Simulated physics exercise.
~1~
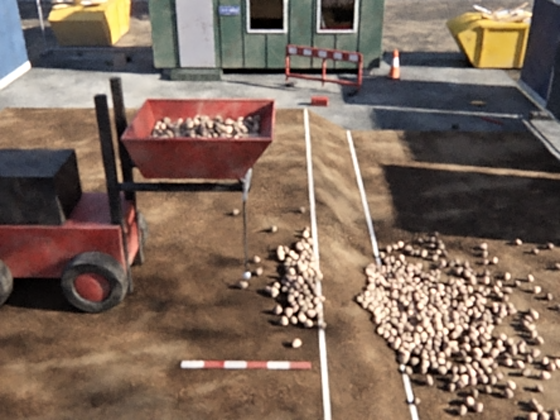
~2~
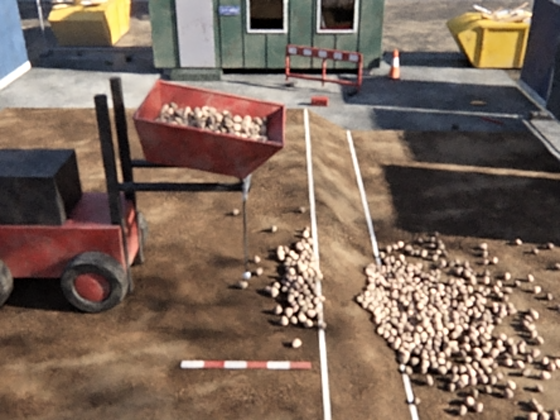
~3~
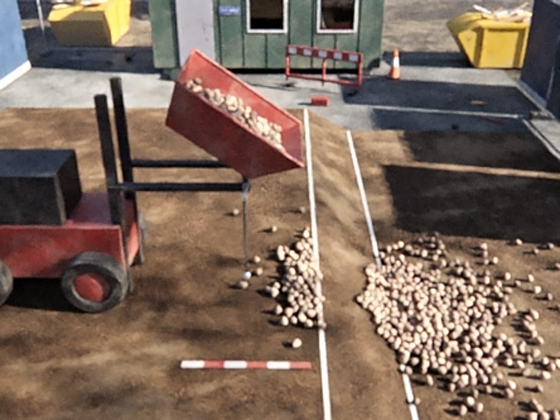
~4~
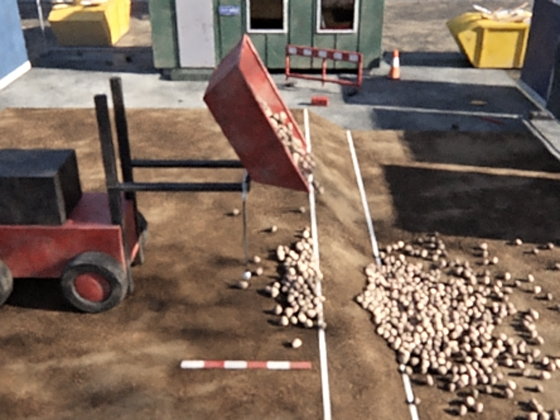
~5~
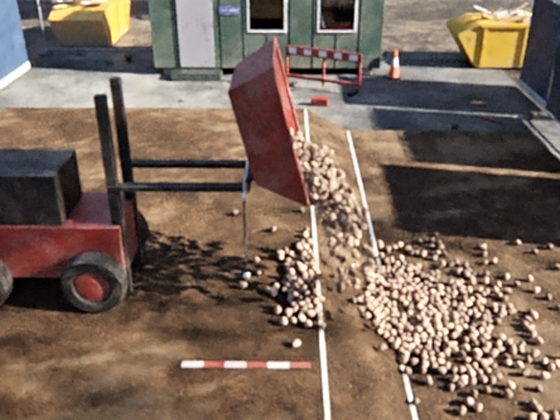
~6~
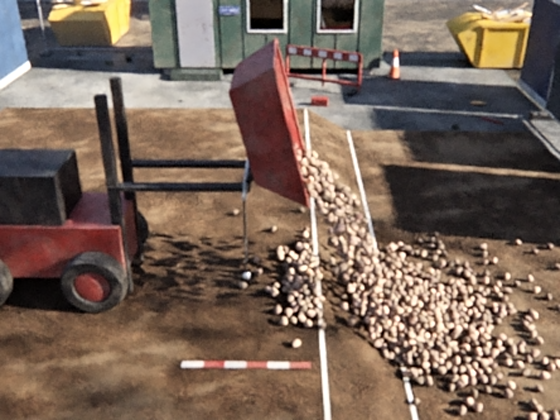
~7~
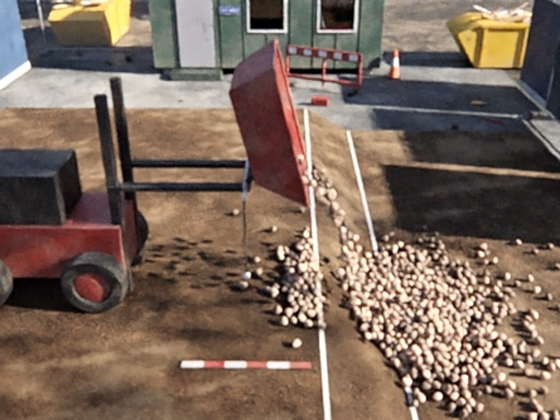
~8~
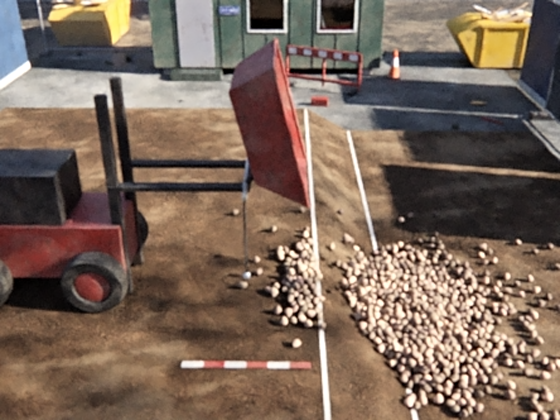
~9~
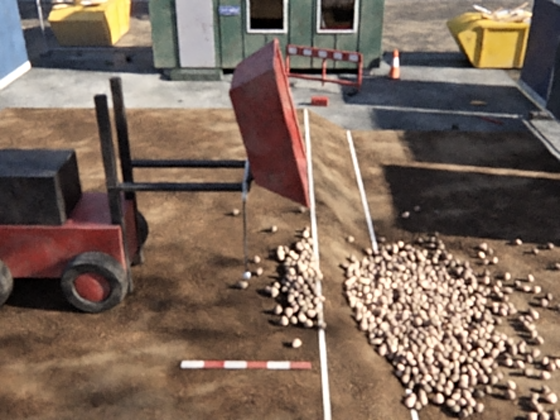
Red fork truck tipping a skip of round stones down a low bank, emptying it onto the loose heap already lying there.
